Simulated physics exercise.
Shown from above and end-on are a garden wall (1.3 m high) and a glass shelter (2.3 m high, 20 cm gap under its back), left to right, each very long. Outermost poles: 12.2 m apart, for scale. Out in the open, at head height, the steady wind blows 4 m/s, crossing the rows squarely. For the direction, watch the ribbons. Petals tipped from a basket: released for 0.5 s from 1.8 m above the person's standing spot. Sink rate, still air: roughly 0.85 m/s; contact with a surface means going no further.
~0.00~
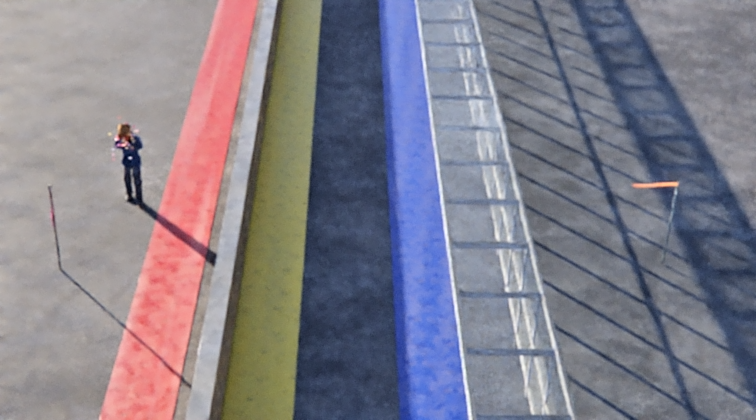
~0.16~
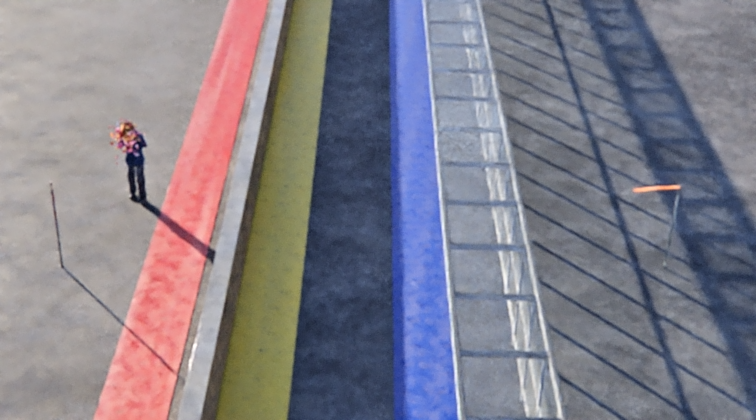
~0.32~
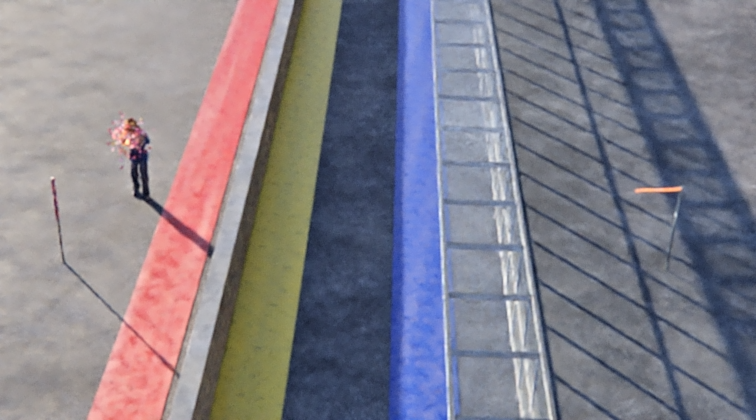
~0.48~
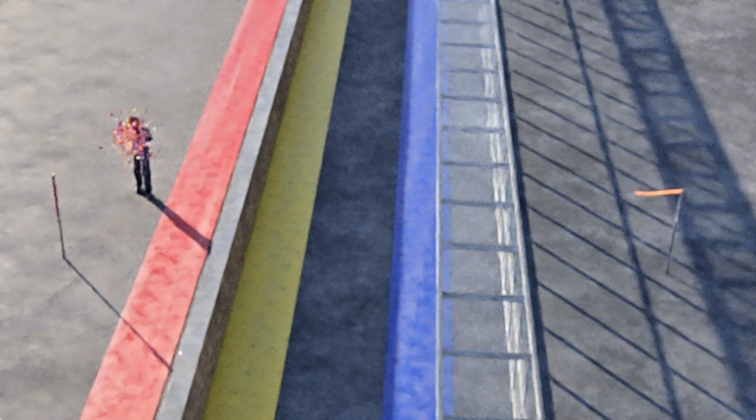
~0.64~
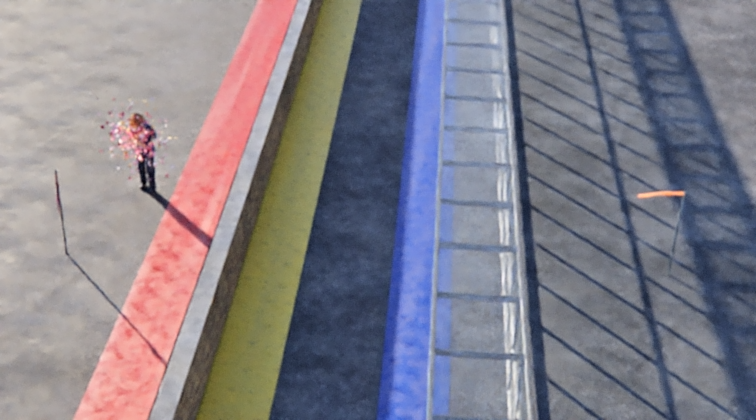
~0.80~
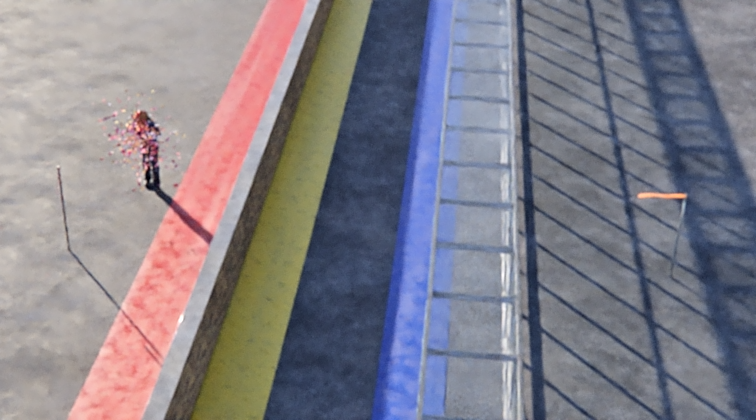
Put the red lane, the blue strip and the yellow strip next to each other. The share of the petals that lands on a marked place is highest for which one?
Highest for red.
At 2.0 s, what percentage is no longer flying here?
It comes to around 25 %.
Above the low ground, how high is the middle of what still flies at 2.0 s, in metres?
0.8 m.
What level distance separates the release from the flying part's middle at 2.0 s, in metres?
Estimate: Some 0.5 m.
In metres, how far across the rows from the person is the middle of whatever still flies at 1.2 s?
It works out to about 0.0 m.
After 1.2 s, 99 % is in the air or yet to come; 0 % lies on the yellow strip, 0 % on the blue strip and 0 % on the red lane; the middle of what still flies is 1.2 m above the low ground, near (146, 151).
After 2.0 s, 76 % is in the air or yet to come; 0 % lies on the yellow strip, 0 % on the blue strip and 9 % on the red lane; the middle of what still flies is 0.9 m above the low ground, near (157, 165).
After 3.5 s, 36 % is in the air or yet to come; 0 % lies on the yellow strip, 0 % on the blue strip and 28 % on the red lane; the middle of what still flies is 0.8 m above the low ground, near (178, 166).
After 8.0 s, 3 % is in the air or yet to come; 0 % lies on the yellow strip, 0 % on the blue strip and 44 % on the red lane.
After 45.0 s, 0 % is in the air or yet to come; 0 % lies on the yellow strip, 0 % on the blue strip and 45 % on the red lane.
